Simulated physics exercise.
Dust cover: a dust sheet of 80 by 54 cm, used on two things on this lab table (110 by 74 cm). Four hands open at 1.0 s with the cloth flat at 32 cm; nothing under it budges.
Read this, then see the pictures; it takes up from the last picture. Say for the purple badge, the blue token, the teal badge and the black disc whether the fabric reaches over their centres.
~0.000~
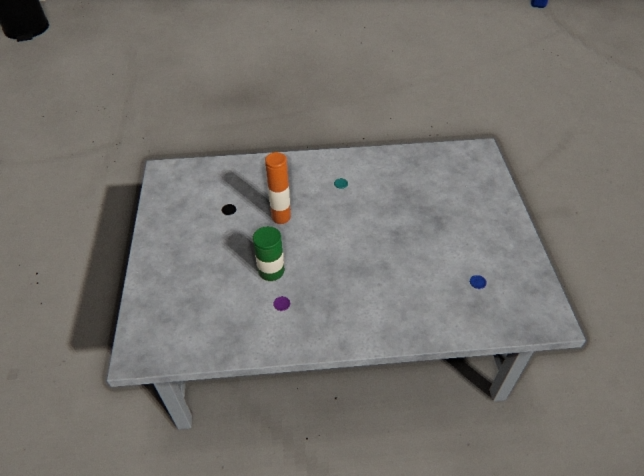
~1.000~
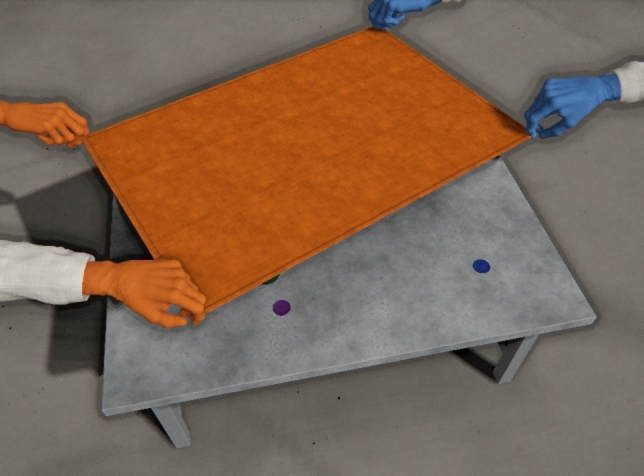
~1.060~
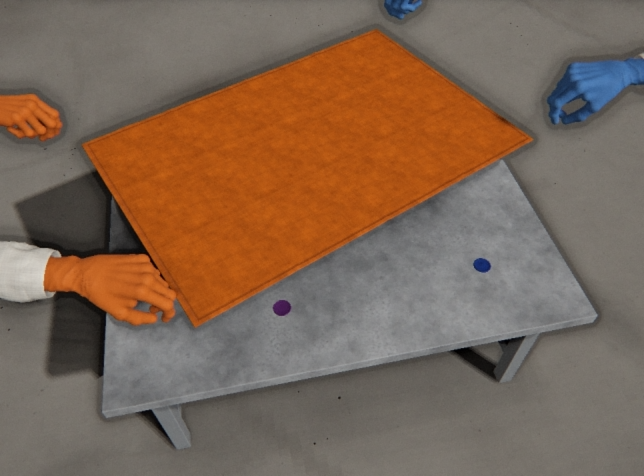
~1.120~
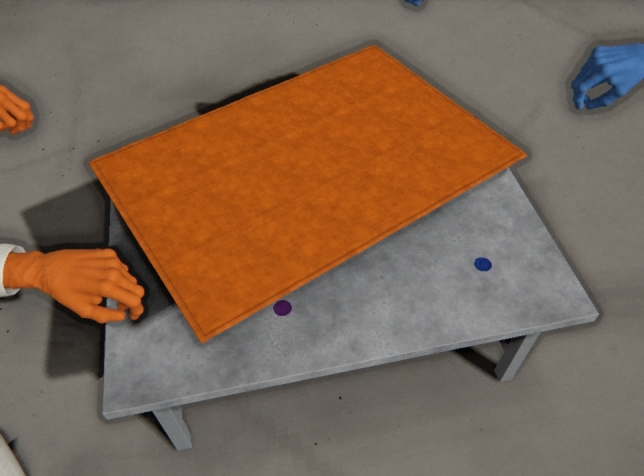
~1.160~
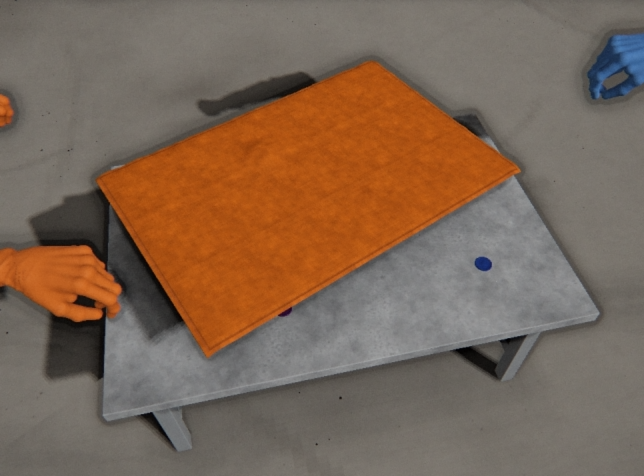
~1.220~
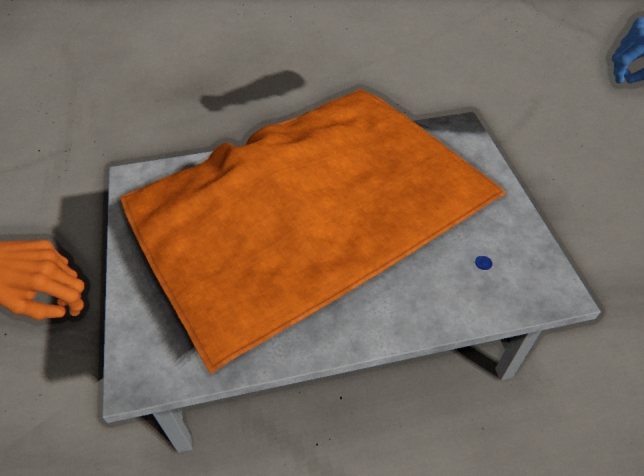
Result: Purple badge vanishes under it, blue token stays uncovered, teal badge gets covered, black disc ends under the cloth.
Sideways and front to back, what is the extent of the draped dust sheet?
About 74 cm by 70 cm.
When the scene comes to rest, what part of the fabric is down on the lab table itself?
I'd say close to 35 in a hundred.
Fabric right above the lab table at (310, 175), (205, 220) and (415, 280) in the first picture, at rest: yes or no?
First spot shrouded, second shrouded, third clear.
After 1.4 s, 35 % of it is down, spanning 73 by 71 cm, above purple badge, black disc, teal badge.
After 1.6 s, 35 % of it is down, spanning 73 by 70 cm, above purple badge, black disc, teal badge.
After 1.7 s, 35 % of it is down, spanning 73 by 69 cm, above purple badge, black disc, teal badge.
After 1.9 s, 35 % of it is down, spanning 73 by 69 cm, above purple badge, black disc, teal badge.
After 2.7 s, 35 % of it is down, spanning 73 by 69 cm, above purple badge, black disc, teal badge.
